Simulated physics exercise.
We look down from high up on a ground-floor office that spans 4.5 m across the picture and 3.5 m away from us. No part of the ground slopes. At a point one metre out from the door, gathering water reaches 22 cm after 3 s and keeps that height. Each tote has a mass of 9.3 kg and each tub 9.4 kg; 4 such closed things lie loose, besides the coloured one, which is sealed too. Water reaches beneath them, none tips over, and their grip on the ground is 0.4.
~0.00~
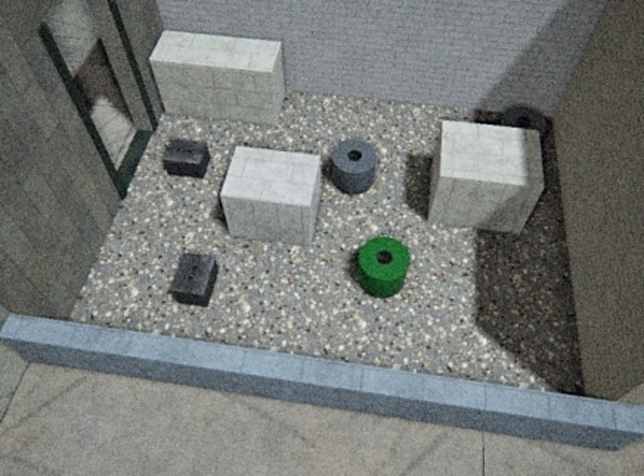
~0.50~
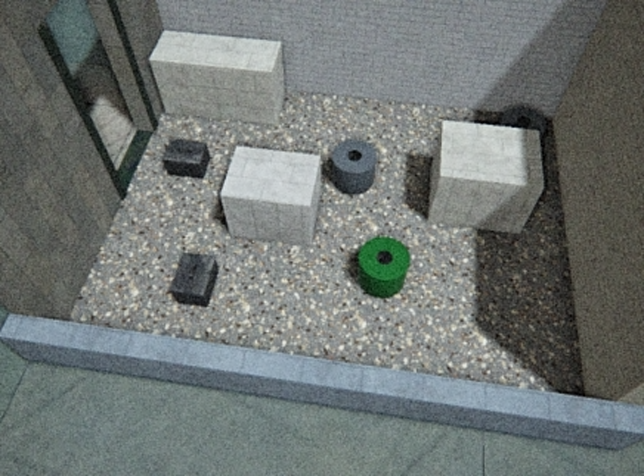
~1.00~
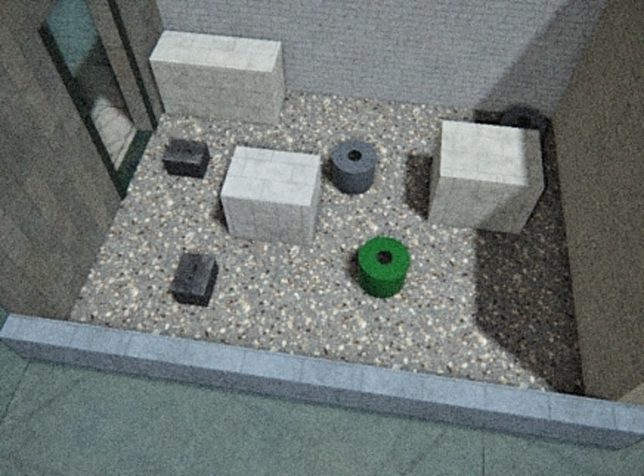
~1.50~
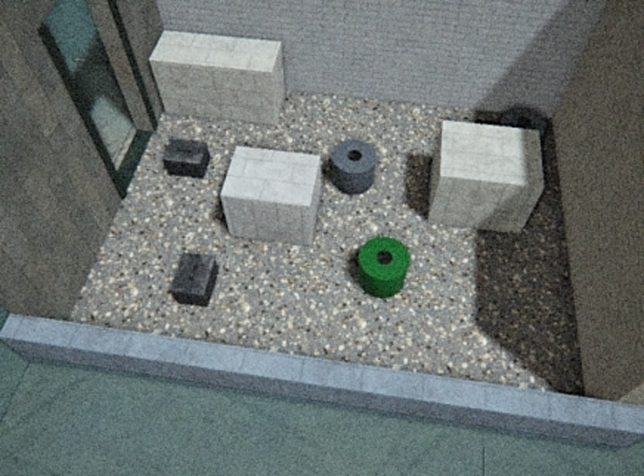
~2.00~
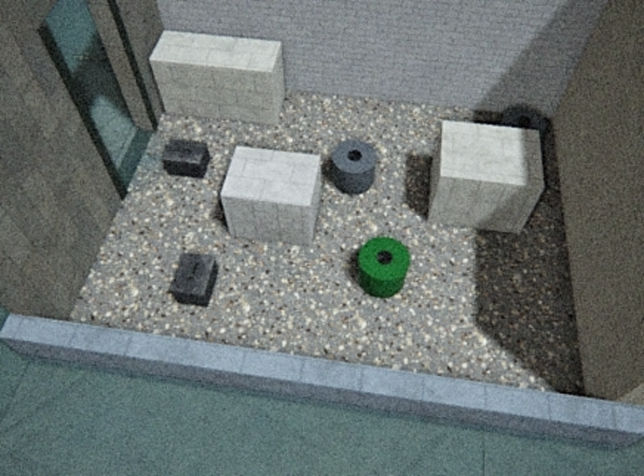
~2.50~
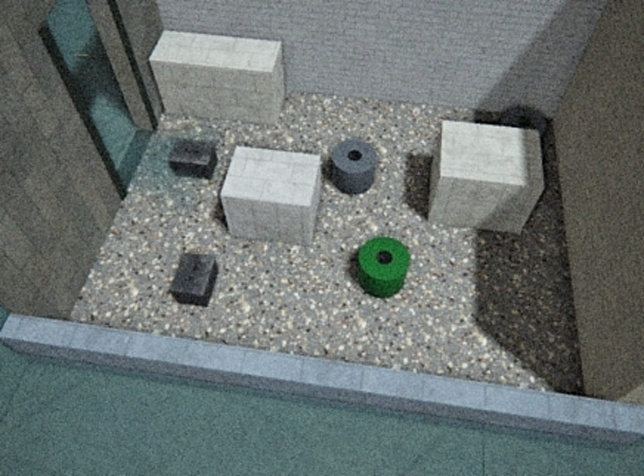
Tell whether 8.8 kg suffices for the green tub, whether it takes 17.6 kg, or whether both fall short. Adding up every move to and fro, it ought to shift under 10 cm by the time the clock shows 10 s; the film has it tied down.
It needs the heavy one.
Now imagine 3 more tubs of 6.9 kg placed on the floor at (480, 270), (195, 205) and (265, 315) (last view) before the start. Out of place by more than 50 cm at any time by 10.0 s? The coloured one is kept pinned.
Taking them in turn, the first is inside the line, the second beyond the line and the third beyond the line.
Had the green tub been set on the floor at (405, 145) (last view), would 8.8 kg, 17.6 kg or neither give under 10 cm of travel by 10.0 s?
So neither weight works.
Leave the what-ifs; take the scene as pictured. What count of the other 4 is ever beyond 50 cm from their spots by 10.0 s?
That makes 3.
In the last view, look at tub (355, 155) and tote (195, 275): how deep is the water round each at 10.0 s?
First about 8 cm, second about 9 cm.
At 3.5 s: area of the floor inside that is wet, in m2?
Roughly 3.0 m2 of it is wet.
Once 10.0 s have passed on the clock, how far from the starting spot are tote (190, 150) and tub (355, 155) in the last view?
Shifts: 400 cm / 150 cm.
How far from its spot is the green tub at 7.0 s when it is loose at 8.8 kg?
Roughly 0 cm.
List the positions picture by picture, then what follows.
In the first picture, the green tub at (384, 258), on the bottom; 0.0 m2 under water; 0 of 5 have shifted.
In the second picture, the green tub at (384, 258) rests on the ground; 0.0 m2 under water; 0 of 5 have shifted.
In the third picture, the green tub at (384, 258), on the bottom; water covers 0.0 m2; 0 of 5 have shifted.
In the fourth picture, the green tub at (384, 258), on the bottom; 0.0 m2 under water; 0 of 5 have shifted.
In the fifth picture, the green tub at (384, 258), on the bottom; water covers 0.2 m2; 0 of 5 have shifted.
In the sixth picture, the green tub at (384, 258) rests on the ground; water covers 0.7 m2; 1 of 5 have shifted.
After 3.5 s the green tub would be 0 cm from its start with 8.8 kg and 0 cm from its start with 17.6 kg; 0 cm of water round it then.
After 4.5 s the green tub would be 0 cm from its start with 8.8 kg and 0 cm from its start with 17.6 kg; 0 cm of water round it then.
After 7.0 s the green tub would be 0 cm from its start with 8.8 kg and 0 cm from its start with 17.6 kg; 3 cm of water round it then.
After 10.0 s the green tub would be 25 cm from its start with 8.8 kg and 1 cm from its start with 17.6 kg; 6 cm of water round it then.
